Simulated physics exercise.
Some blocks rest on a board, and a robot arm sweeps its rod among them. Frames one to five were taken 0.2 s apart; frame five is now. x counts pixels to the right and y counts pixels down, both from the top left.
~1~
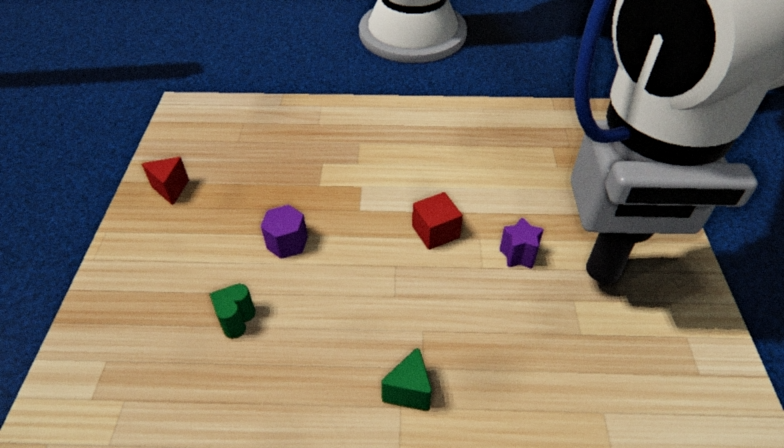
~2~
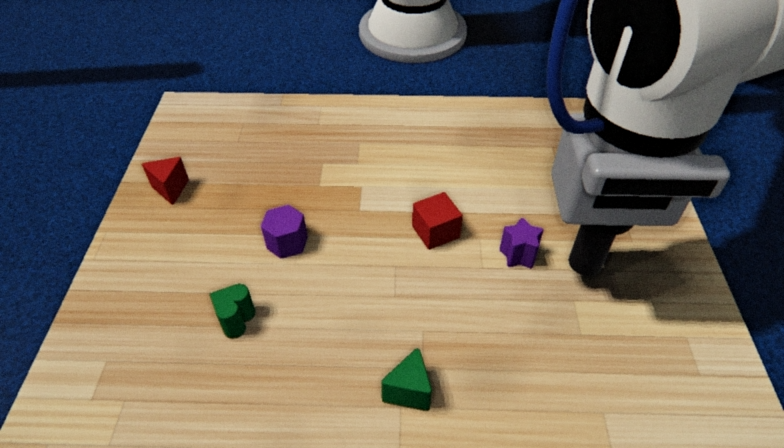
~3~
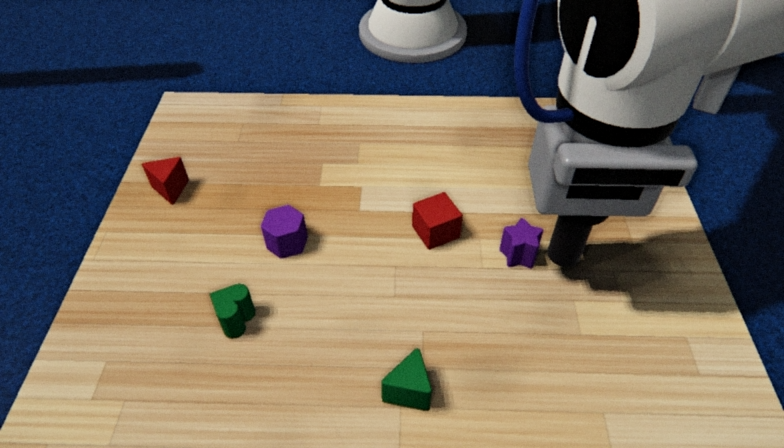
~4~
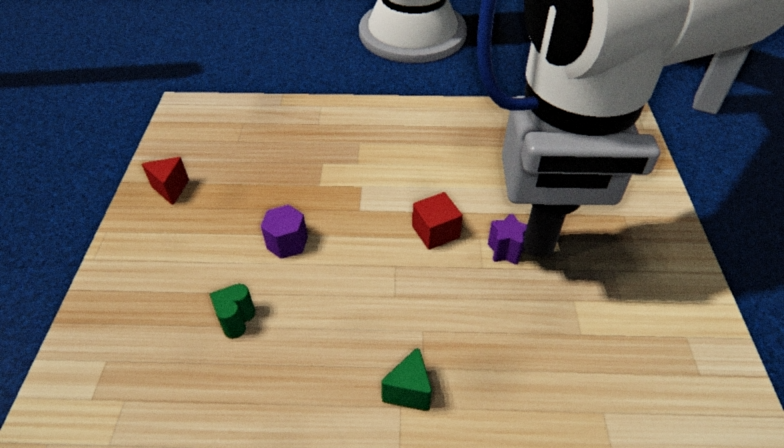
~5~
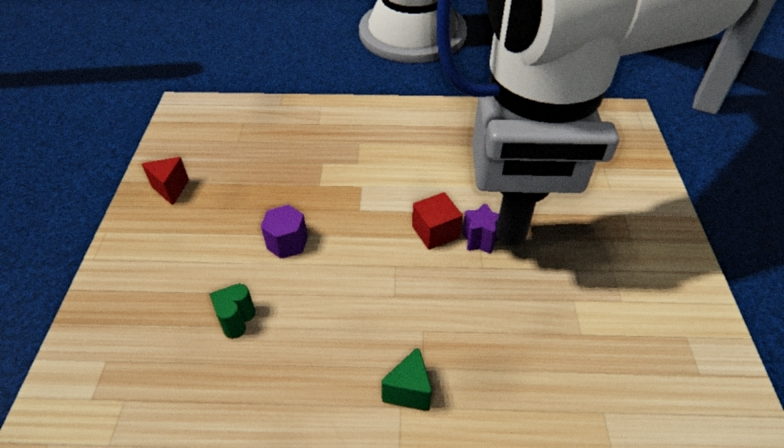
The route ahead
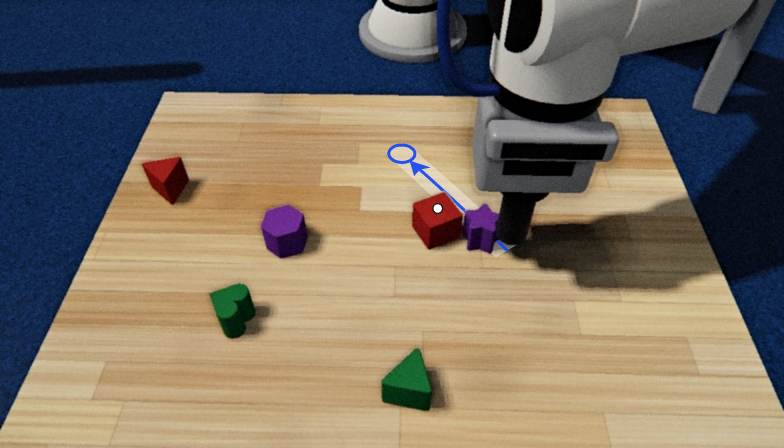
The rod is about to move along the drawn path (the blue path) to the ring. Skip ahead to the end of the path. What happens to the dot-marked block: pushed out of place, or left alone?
At the moment the path ends, the dot-marked block no longer stands where it did.
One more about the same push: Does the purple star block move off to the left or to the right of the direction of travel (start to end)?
So, looking from the first point of the path to the last, the purple star block moves leftwards.
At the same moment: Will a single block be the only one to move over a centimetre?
No, that is not what happens.
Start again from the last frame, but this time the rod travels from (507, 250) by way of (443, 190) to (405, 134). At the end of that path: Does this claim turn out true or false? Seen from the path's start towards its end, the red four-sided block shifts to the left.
My answer: True.
Drawn move, straight from (507, 250) to (402, 154); the dot is on the red four-sided block.
On the path given first. One third of the way, rod (471, 198); red four-sided block (412, 204), turned 15° anticlockwise; purple star block (443, 192), turned 30° anticlockwise.
Two thirds of the way, rod (434, 165); red four-sided block (408, 204), turned 25° anticlockwise; purple star block (422, 178), turned 75° anticlockwise.
At the end, rod (402, 137); red four-sided block (408, 204), turned 25° anticlockwise; purple star block (422, 178), turned 75° anticlockwise.
